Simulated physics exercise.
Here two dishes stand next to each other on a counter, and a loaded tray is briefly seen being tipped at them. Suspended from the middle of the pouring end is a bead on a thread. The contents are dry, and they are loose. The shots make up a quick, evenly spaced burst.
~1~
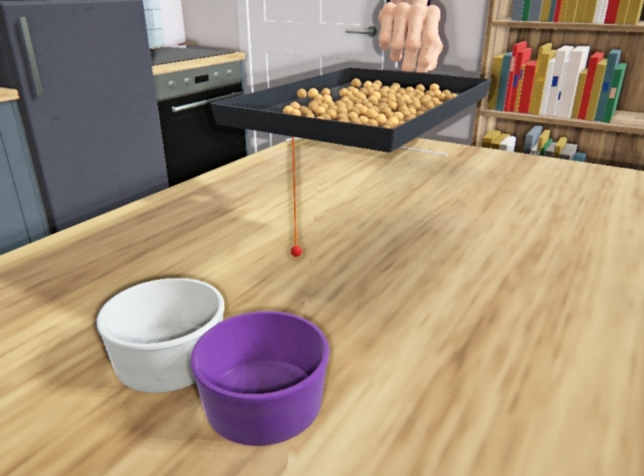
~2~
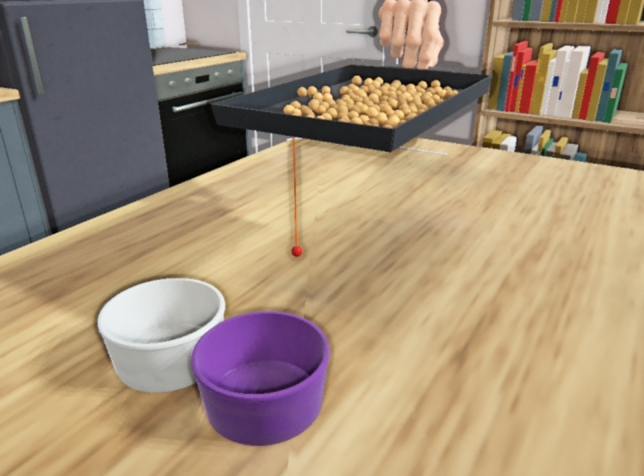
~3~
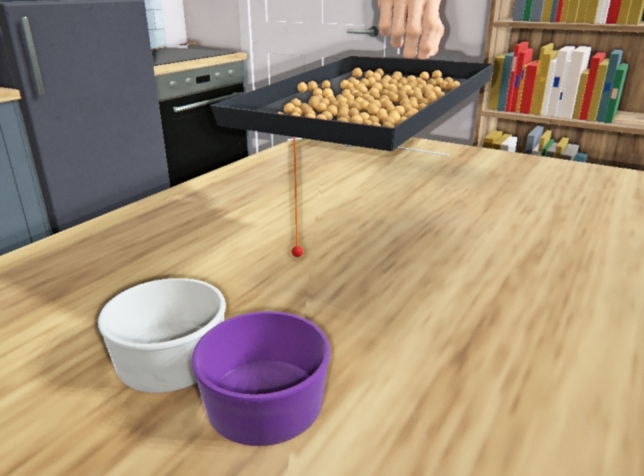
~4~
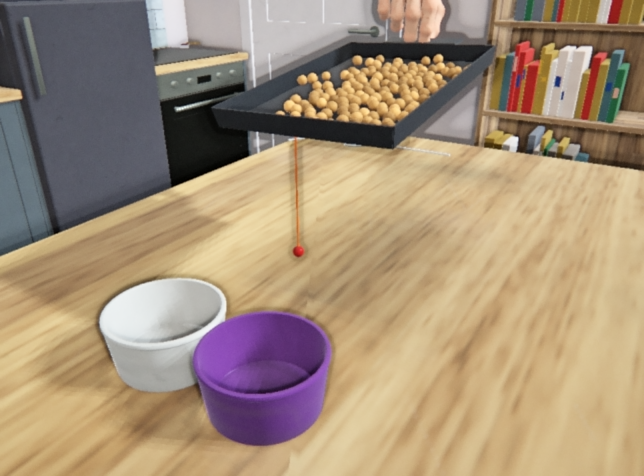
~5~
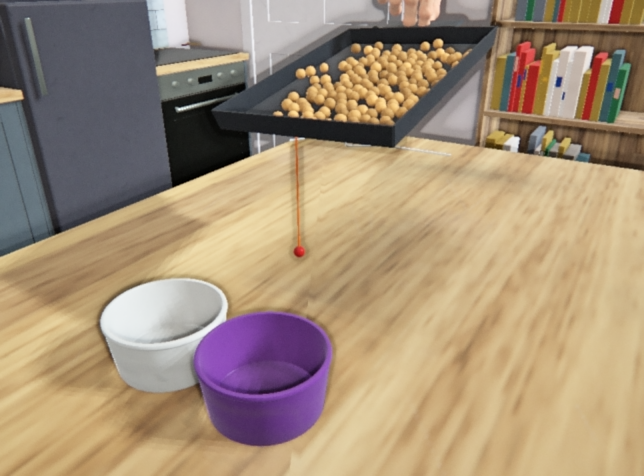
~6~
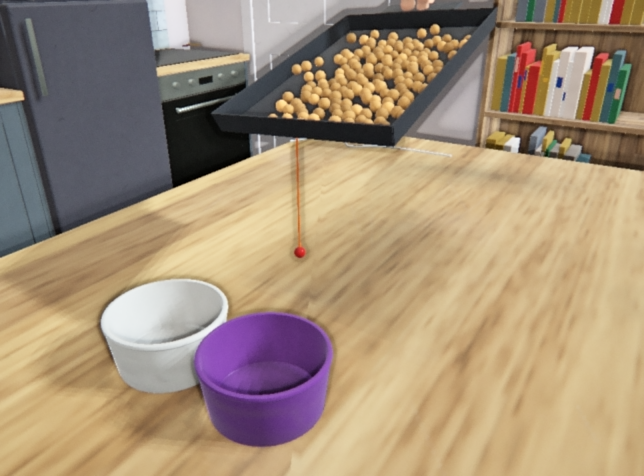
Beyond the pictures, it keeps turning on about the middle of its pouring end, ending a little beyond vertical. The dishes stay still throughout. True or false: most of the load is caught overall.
False - less than half is caught.
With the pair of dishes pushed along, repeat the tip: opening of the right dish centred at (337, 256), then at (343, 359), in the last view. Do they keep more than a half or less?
In the first position a minority, in the second a minority.
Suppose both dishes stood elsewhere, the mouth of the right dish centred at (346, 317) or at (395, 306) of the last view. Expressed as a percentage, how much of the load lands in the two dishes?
60 and 20 in a hundred.
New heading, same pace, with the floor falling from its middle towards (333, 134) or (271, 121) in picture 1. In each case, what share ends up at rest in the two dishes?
I'd say some 10 in a hundred at first, then 0 in a hundred.
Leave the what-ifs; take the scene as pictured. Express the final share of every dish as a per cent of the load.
Count per hundred - left dish ~ 0, right dish ~ 0.
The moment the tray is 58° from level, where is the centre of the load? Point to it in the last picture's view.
The load is centred around (293, 94).
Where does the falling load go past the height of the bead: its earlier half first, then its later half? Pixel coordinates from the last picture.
For the early half I get (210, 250), and for the late half (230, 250).
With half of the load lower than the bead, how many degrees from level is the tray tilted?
Roughly 95°.
Shortly afterwards, tray tipped steeply; all but a few on the tray; only a few outside both; only a few in the air.
Next, tray tipped right over; near a quarter on the tray; only a few in the left dish; near half outside both; near a quarter in the air.
Some moments later, tray tipped past a quarter turn; only a few in the right dish; only a few in the left dish; all but a few outside both.
In the end, tray tipped past a quarter turn; only a few in the right dish; only a few in the left dish; all but a few outside both.
